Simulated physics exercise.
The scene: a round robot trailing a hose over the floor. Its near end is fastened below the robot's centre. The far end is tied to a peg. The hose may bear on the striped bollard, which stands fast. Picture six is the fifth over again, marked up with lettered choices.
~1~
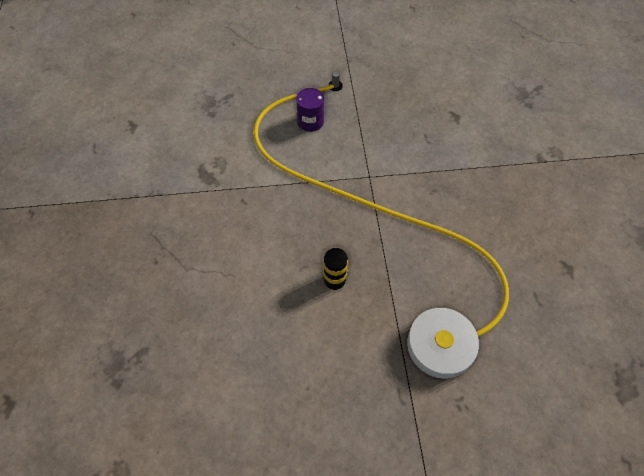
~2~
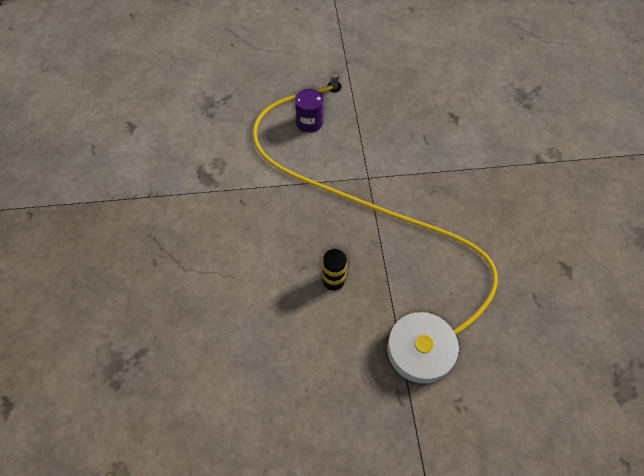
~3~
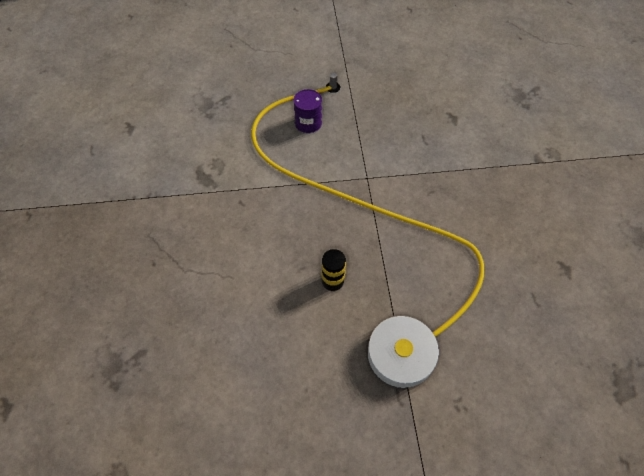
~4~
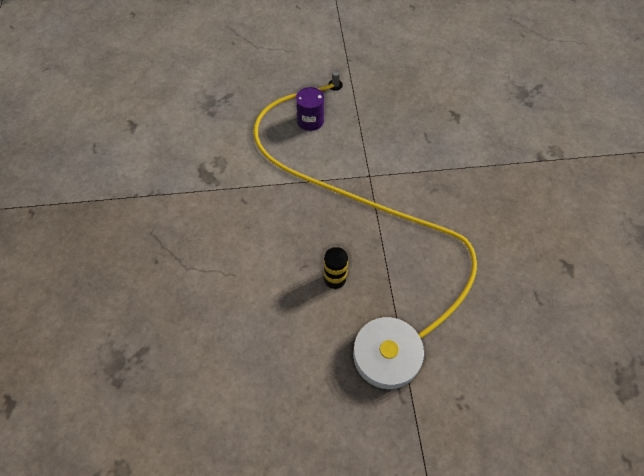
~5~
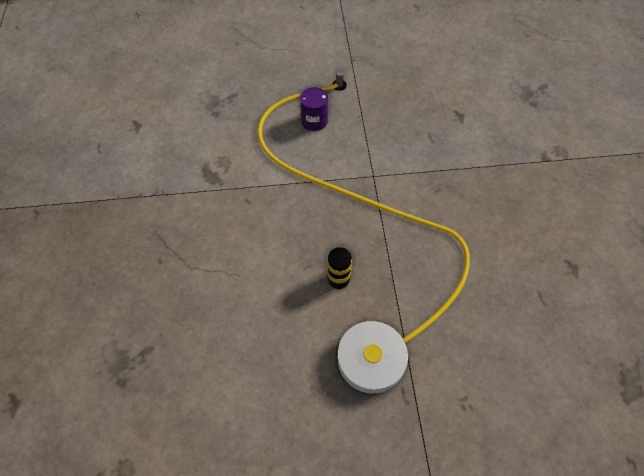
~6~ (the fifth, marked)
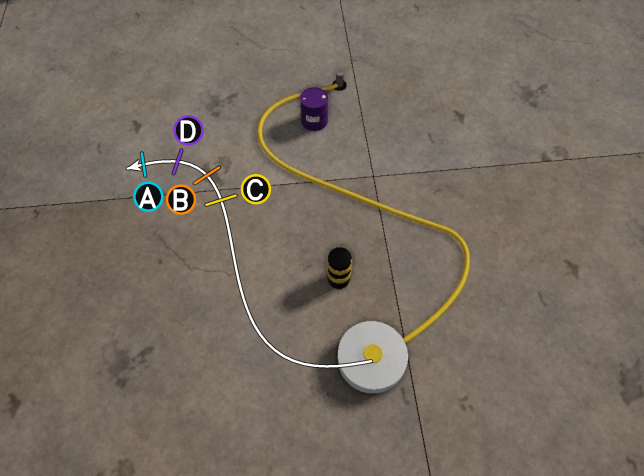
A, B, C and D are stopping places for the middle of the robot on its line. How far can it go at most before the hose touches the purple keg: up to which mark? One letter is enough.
Stop at D.
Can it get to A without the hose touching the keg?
No.
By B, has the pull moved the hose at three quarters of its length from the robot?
By then, no.
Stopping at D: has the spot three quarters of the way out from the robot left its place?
By then, yes.
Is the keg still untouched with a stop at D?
Yes.
On the copy, A at (143, 164); B at (207, 175); C at (221, 200); D at (178, 162); the route from (371, 361) via (233, 254) to (127, 169).
On D. First, robot (254, 322), middle of the hose (357, 198).
Then, robot (225, 214), middle of the hose (357, 198).
Finally, robot (175, 156), middle of the hose (339, 254); only the bollard has been touched, if anything.
By contrast, A brings the hose against the keg; B is safe but short; C is safe but short.
